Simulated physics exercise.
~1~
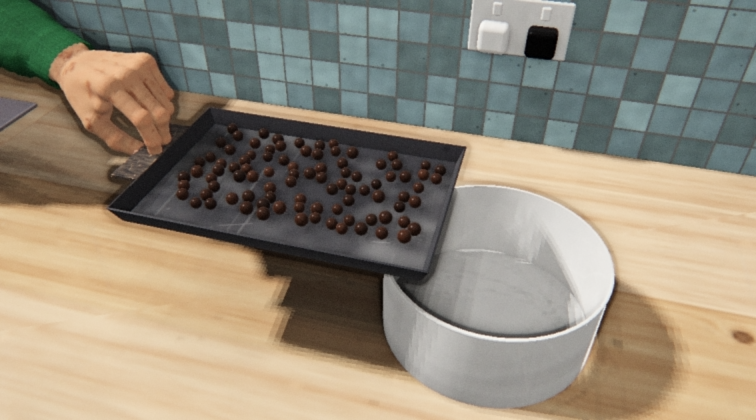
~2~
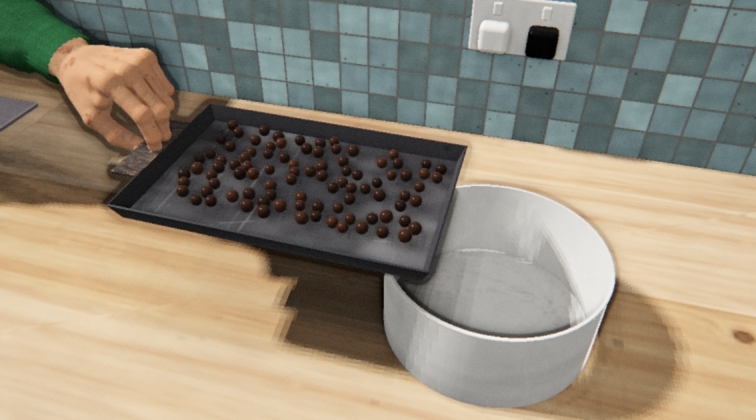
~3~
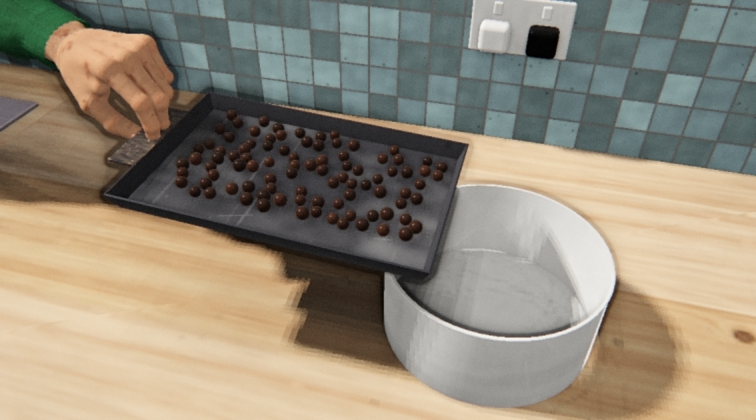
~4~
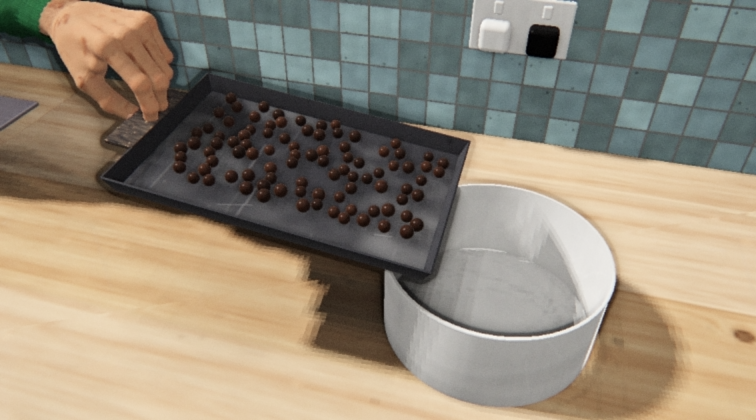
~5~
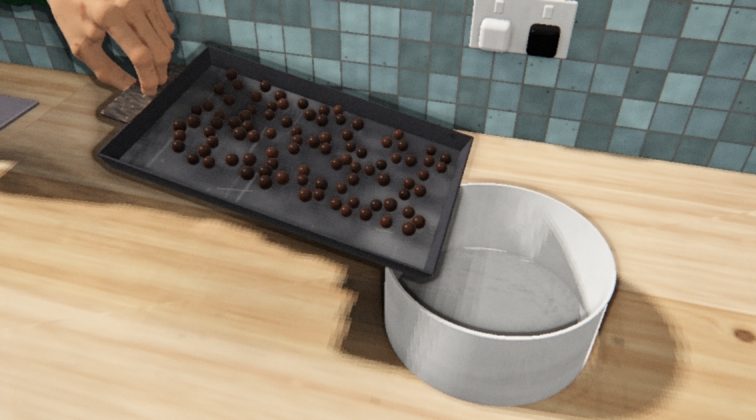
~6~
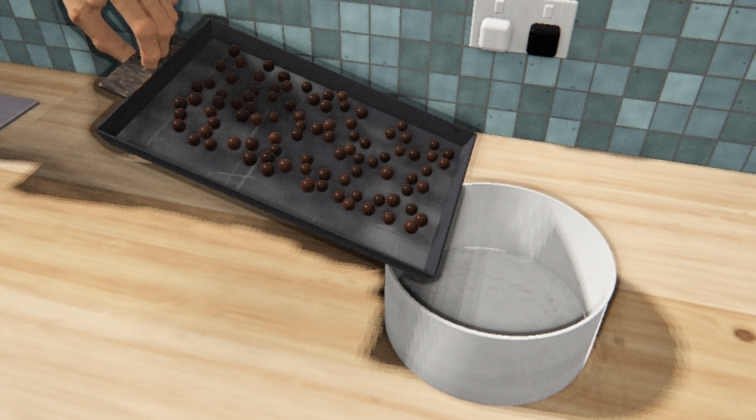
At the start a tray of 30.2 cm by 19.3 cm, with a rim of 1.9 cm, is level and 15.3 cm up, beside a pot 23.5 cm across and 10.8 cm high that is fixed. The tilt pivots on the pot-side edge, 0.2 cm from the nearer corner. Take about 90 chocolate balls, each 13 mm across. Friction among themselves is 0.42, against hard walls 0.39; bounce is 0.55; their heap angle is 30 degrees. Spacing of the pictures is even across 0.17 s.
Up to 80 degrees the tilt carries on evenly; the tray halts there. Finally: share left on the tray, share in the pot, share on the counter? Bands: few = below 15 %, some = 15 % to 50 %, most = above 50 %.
Tray: Few, pot: Most, counter: Some.
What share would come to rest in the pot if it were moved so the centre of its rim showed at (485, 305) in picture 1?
It would come to around 100 percent.
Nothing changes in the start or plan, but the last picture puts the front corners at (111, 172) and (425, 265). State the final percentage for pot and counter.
Final per cent - pot 20, counter 80.
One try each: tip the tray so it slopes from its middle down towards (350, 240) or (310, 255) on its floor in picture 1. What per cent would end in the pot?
Estimate: Some 5 % and some 0 % respectively.
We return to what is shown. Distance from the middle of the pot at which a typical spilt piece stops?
I'd say around 36 centimetres.
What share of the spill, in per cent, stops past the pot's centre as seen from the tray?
Some 90 per cent.
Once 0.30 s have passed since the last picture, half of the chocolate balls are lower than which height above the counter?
About 22 cm.
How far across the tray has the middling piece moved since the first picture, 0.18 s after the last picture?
About 3 cm.
Then, 0.18 s after the last picture, tilt 51 degrees; the tray holds 100 %, the pot 0 %.
Then, 0.30 s after the last picture, tilt 72 degrees; the tray holds 100 %, the pot 0 %.
Then, 0.55 s after the last picture, tilt 80 degrees; the tray holds 5 %, the pot 55 %.
In the end, tray 0 %, pot 60 %, counter 40 %.
